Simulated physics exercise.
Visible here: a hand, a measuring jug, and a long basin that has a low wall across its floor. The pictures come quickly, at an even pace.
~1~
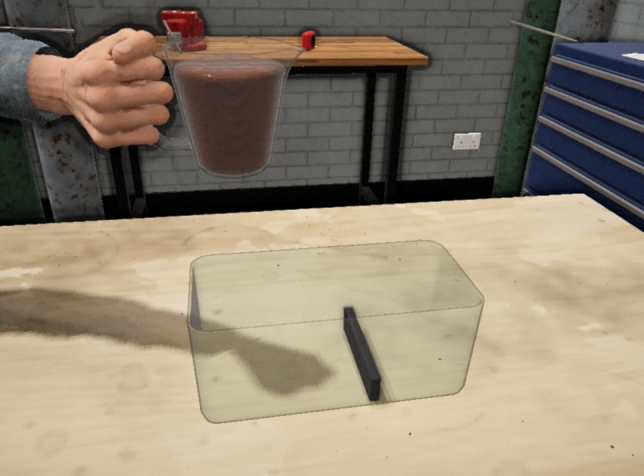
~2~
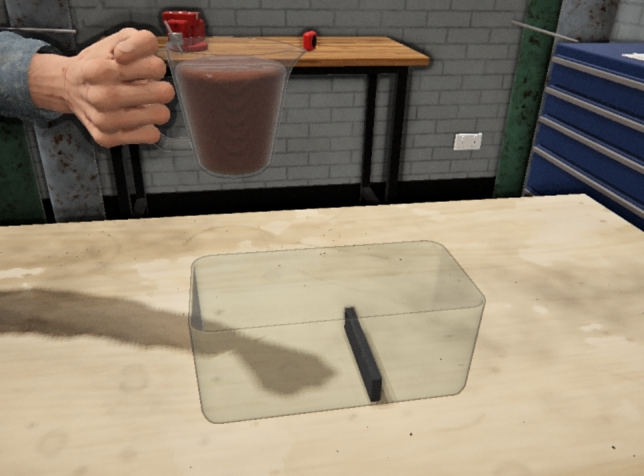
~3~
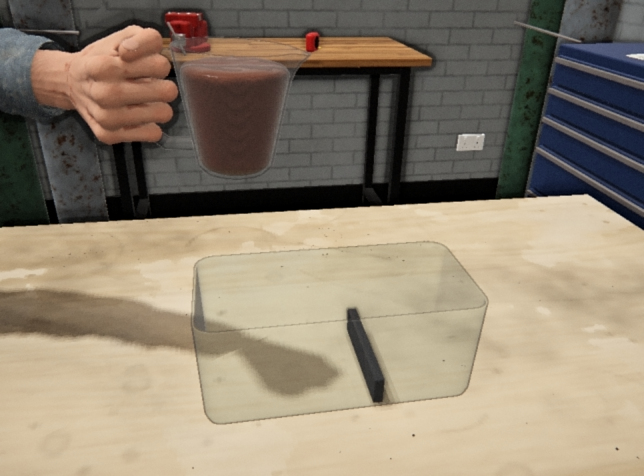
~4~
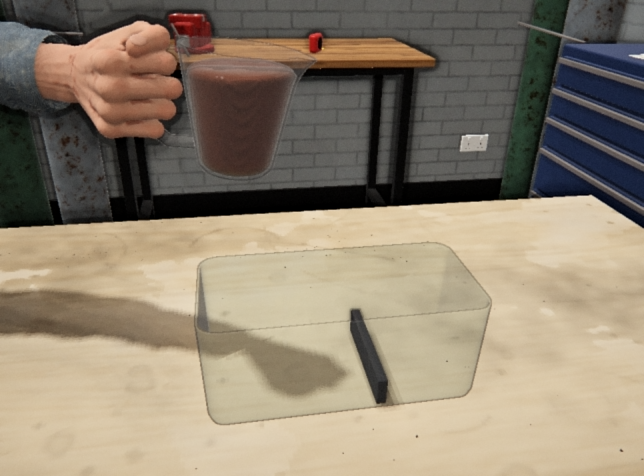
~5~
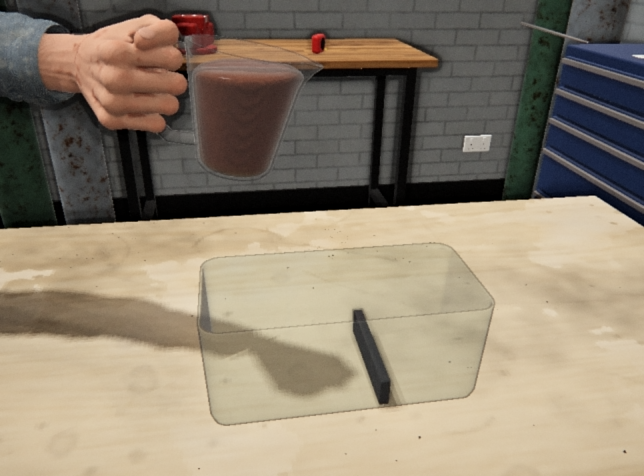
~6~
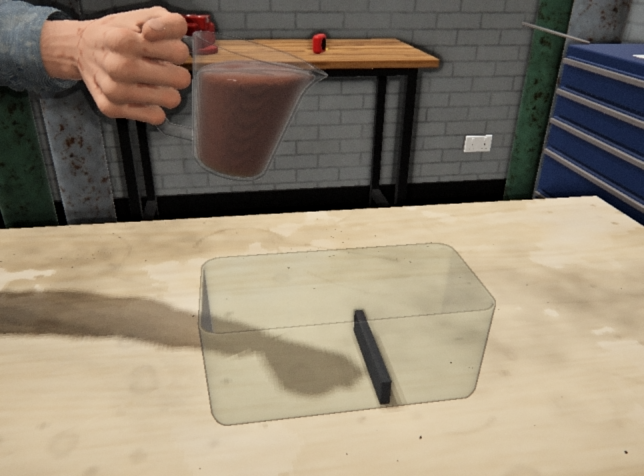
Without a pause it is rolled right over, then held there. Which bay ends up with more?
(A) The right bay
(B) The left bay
The right bay.
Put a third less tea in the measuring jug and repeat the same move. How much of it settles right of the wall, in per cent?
I'd reckon close to 50 %.
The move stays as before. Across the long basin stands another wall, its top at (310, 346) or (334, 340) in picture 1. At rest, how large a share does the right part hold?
Roughly 90 % and 90 %.
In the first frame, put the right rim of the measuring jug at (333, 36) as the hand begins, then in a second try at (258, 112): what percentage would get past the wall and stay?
In turn 80 and 10 in a hundred.
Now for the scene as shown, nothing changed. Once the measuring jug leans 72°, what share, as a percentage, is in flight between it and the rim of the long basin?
Estimate: Some 25 per cent.
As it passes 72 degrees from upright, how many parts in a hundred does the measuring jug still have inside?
Some 65 per cent has not yet come out.
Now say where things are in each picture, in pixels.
The first picture shows tilt 0°; pouring edge (305, 47); surface from (173, 65) to (286, 64); the long basin's rim runs from (190, 292) to (461, 271); the wall's top is at (361, 341).
The second picture shows tilt 1°; pouring edge (306, 49); surface from (174, 65) to (287, 65).
The third picture shows tilt 3°; pouring edge (311, 52); surface from (179, 64) to (290, 67).
The fourth picture shows tilt 6°; pouring edge (317, 58); surface from (186, 66) to (297, 69).
The fifth picture shows tilt 10°; pouring edge (323, 65); surface from (192, 68) to (304, 70).
The sixth picture shows tilt 16°; pouring edge (328, 73); surface from (197, 70) to (314, 72).
A moment on, the tilt is 72° and 66 per cent is still to pour, 0 is left of the wall and 7 right of it.
Next, the tilt is 103° and 12 per cent is still to pour, 11 is left of the wall and 53 right of it.
Then the tilt is 107° and 0 per cent is still to pour, 32 is left of the wall and 66 right of it.
Later the tilt is 107° and 0 per cent is still to pour, 33 is left of the wall and 65 right of it.
At rest 33 per cent lies left of the wall, 65 right of it and 2 outside.
